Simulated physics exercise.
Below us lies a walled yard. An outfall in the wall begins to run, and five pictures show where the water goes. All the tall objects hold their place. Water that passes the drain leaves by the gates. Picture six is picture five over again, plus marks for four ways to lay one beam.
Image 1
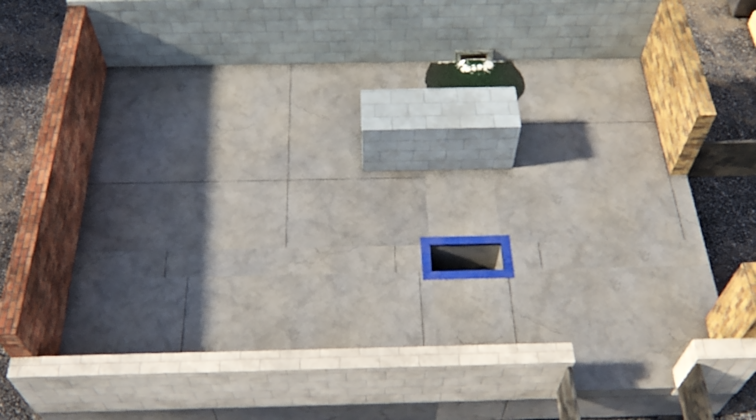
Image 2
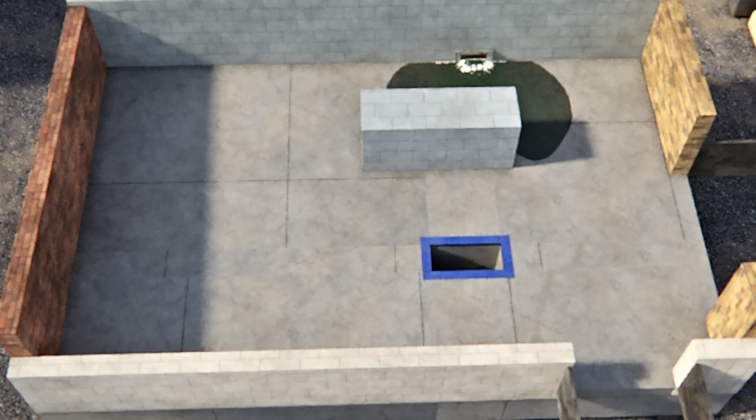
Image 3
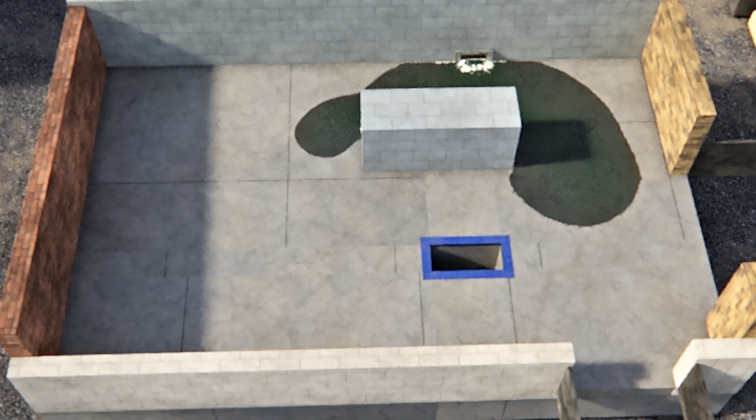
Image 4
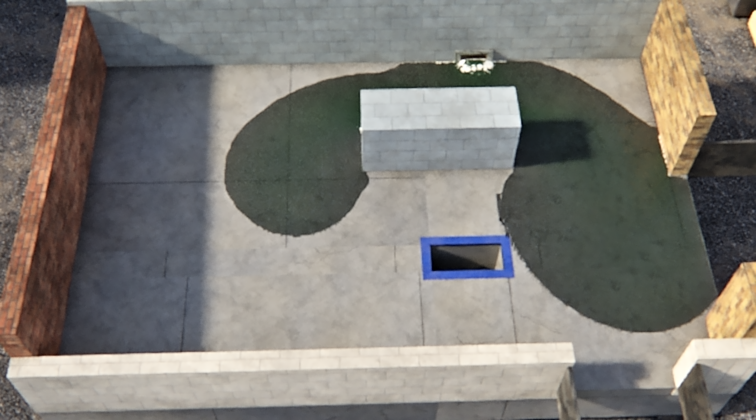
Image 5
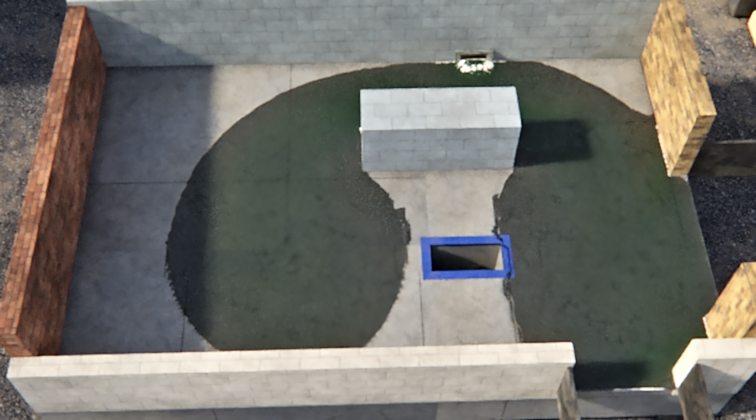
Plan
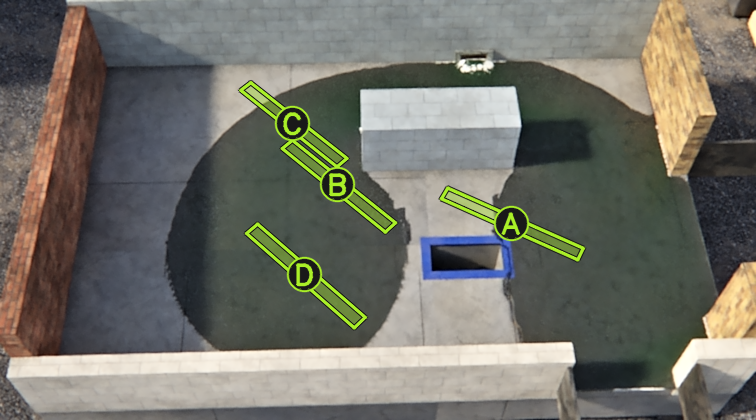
Dark water spreads from the back wall around both sides of a grey block across the yard.
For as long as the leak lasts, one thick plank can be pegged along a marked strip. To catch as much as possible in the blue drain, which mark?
It is B.
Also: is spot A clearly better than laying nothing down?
No.
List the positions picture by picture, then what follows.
Outfall at (473, 56); blue drain at (467, 257); open gate at (687, 243); open gate at (616, 371); water covers 3 % of the ground and shows as far out as (515, 71); blue drain still dry.
Water covers 8 % of the ground and shows as far out as (562, 135); blue drain still dry.
Water covers 17 % of the ground and shows as far out as (606, 212); blue drain still dry.
Water covers 35 % of the ground and shows as far out as (695, 306); blue drain still dry.
Water covers 53 % of the ground and shows as far out as (196, 309); blue drain still dry.
On the marked copy, A from (444, 193) to (580, 254); B from (287, 144) to (390, 227); C from (245, 86) to (342, 162); D from (252, 228) to (359, 322).
If A is chosen, next to none of the stream runs into the blue drain, about 97 % out by the gates.
If B is chosen, about 16 % of the stream runs into the blue drain, about 81 % out by the gates.
If C is chosen, about 3 % of the stream runs into the blue drain, about 92 % out by the gates.
If D is chosen, next to none of the stream runs into the blue drain, about 96 % out by the gates.
